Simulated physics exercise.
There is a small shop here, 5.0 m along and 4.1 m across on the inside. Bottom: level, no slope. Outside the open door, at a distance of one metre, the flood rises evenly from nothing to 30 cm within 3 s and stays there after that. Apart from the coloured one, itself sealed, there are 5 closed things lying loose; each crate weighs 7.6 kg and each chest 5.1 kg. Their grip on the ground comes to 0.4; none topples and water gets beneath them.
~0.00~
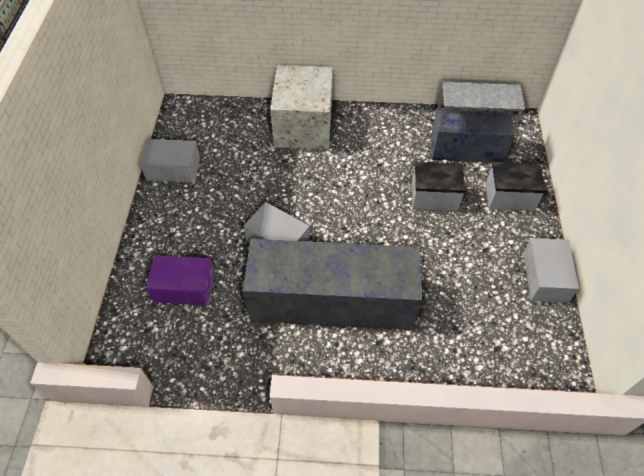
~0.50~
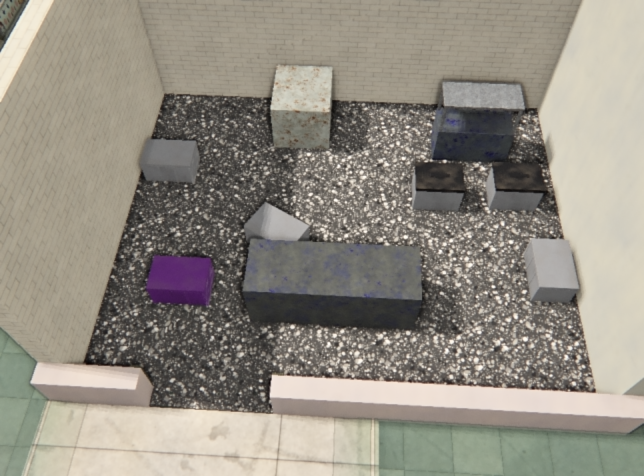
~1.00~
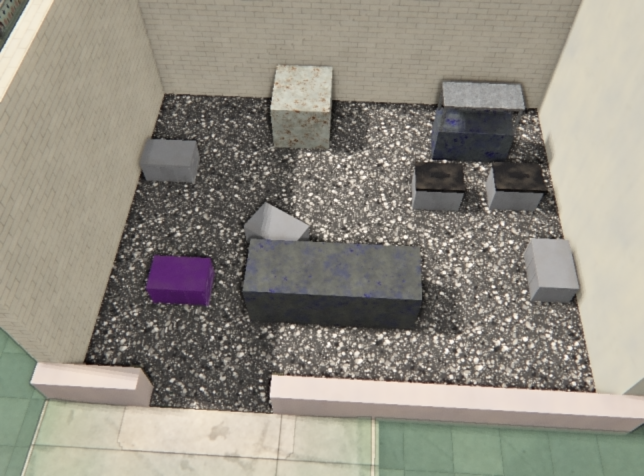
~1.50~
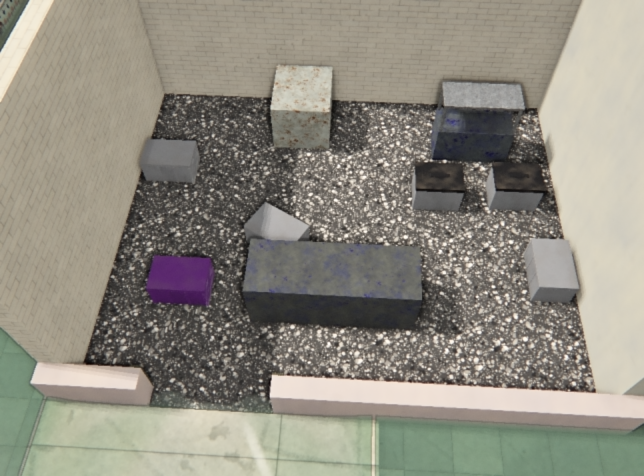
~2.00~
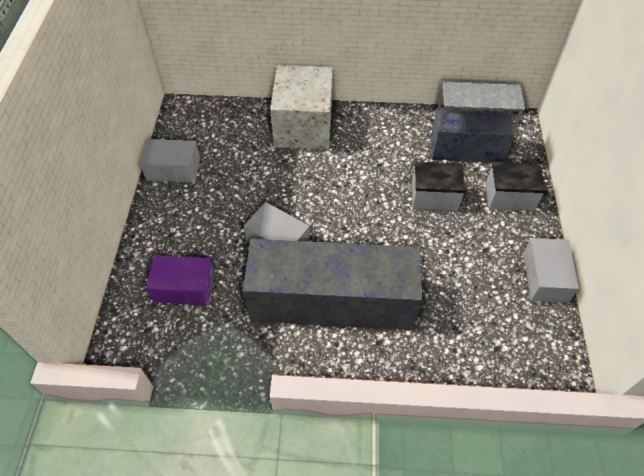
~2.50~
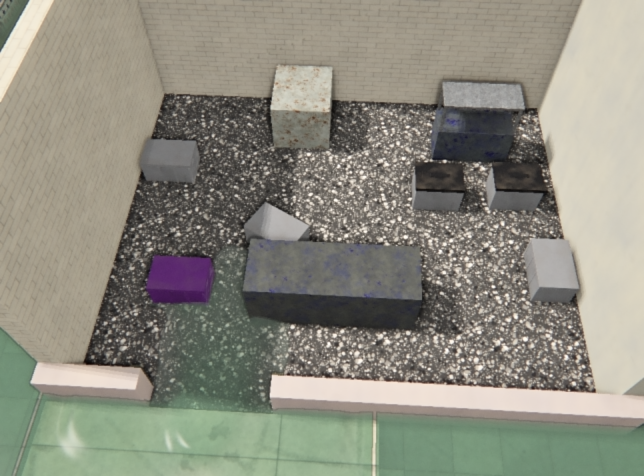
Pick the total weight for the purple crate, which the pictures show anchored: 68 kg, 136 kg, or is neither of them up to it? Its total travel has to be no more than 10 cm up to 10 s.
136 kg is needed.
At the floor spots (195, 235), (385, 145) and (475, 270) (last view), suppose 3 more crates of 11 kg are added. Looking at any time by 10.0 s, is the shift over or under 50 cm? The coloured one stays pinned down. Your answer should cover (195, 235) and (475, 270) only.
Respectively, exceeded and not exceeded.
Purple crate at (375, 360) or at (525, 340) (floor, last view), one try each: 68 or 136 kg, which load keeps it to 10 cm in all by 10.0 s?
Note, in order: Both OK; both OK.
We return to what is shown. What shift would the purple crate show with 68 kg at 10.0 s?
Around 60 centimetres out of place.
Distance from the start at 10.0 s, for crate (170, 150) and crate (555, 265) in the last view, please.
60 cm and 150 cm respectively.
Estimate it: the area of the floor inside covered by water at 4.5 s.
That flooded area is roughly 10.5 m2.
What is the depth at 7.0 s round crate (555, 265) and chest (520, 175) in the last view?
3 and 3 cm.
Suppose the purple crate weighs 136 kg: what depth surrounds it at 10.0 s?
Around 15 cm.
After 3.5 s the purple crate would be 0 cm from its start with 68 kg and 0 cm from its start with 136 kg; 10 cm of water round it then.
After 4.5 s the purple crate would be 17 cm from its start with 68 kg and 0 cm from its start with 136 kg; 10 cm of water round it then.
After 7.0 s the purple crate would be 47 cm from its start with 68 kg and 0 cm from its start with 136 kg; 12 cm of water round it then.
After 10.0 s the purple crate would be 67 cm from its start with 68 kg and 0 cm from its start with 136 kg; 15 cm of water round it then.
